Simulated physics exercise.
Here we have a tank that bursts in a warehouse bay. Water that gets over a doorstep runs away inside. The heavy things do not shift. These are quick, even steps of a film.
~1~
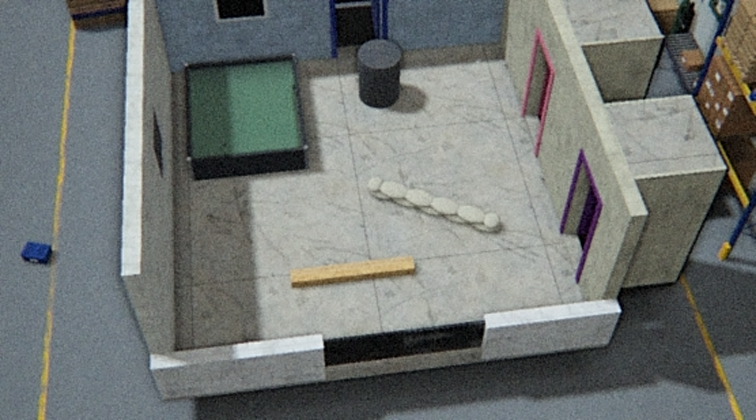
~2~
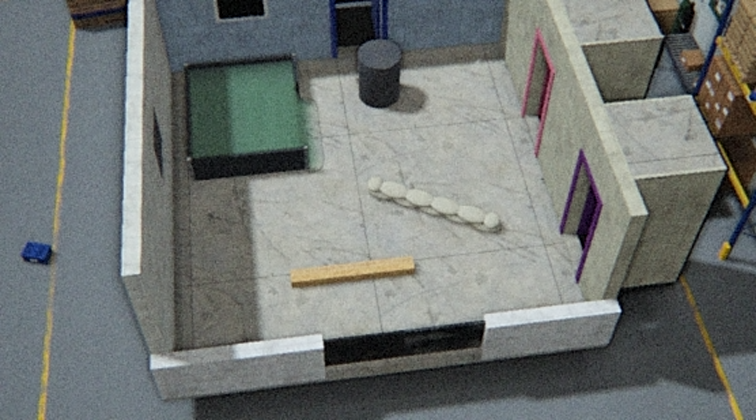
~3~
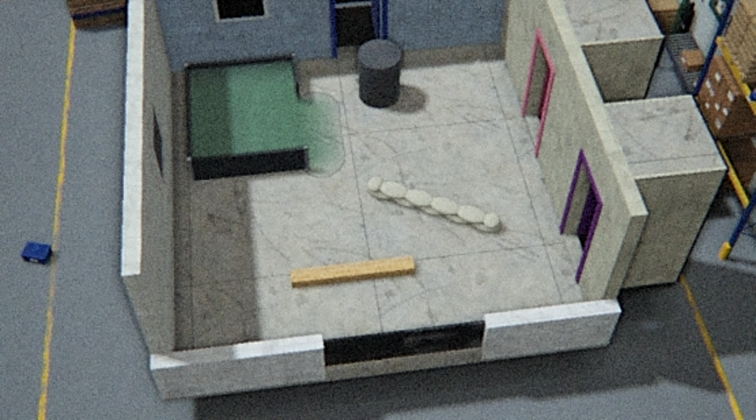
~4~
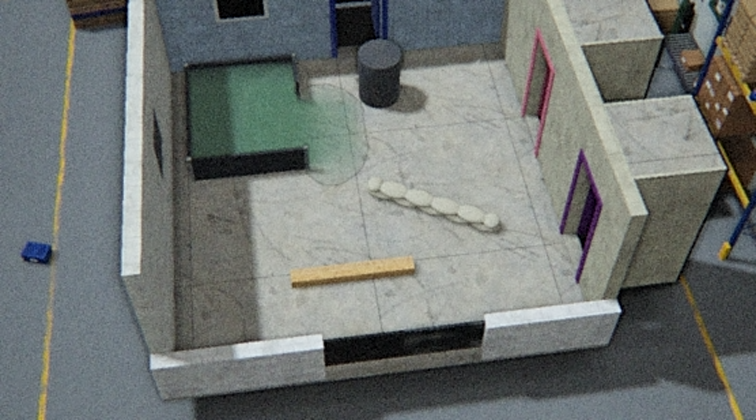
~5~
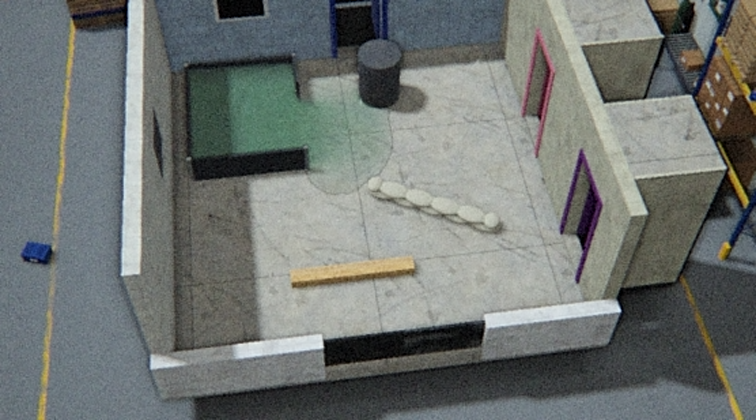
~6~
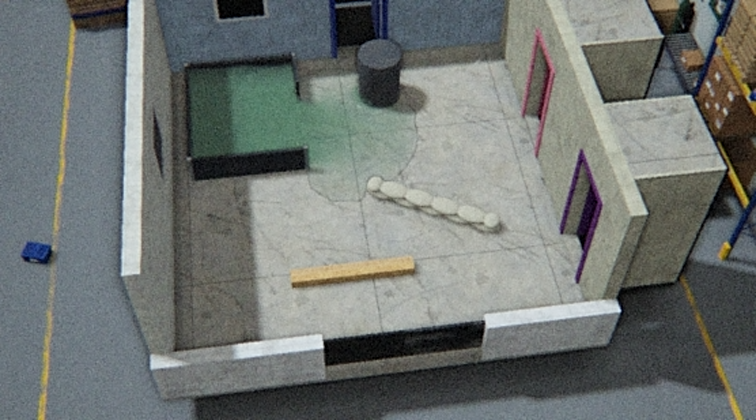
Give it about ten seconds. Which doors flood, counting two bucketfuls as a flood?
In the end: The pink door takes more than that; the purple door takes more than that; the blue door takes more than that.
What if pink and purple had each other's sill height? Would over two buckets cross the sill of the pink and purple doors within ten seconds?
In short: The pink door floods; the purple door keeps below it.
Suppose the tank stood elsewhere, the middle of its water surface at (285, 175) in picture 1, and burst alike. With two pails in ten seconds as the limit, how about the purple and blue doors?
The purple door lets more in, the blue door holds.
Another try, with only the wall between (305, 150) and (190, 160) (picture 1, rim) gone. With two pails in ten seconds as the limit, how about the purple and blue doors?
Then: Purple lets more in; blue takes less.
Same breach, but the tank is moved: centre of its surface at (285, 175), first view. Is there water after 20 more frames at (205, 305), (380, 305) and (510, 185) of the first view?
In turn: Clear, free of water, under water.
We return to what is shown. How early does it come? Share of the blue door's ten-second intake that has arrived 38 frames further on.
I make it 75 per cent.
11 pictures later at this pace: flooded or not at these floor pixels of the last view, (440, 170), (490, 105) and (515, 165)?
In turn: Covered, covered, awash.
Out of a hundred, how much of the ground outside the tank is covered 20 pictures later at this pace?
Close to 45 %.
A moment on, water covers 25 % of the floor; the pink door not reached, the purple door not reached, the blue door wet at the sill, nothing in.
Next, water covers 35 % of the floor; the pink door over two buckets in, the purple door not reached, the blue door under two buckets in.
Then, water covers 45 % of the floor; the pink door far over two buckets in, the purple door under two buckets in, the blue door over two buckets in.
Later, water covers 65 % of the floor; the pink door far over two buckets in, the purple door over two buckets in, the blue door over two buckets in.
In the end, water covers 85 % of the floor; the pink door far over two buckets in, the purple door over two buckets in, the blue door far over two buckets in.
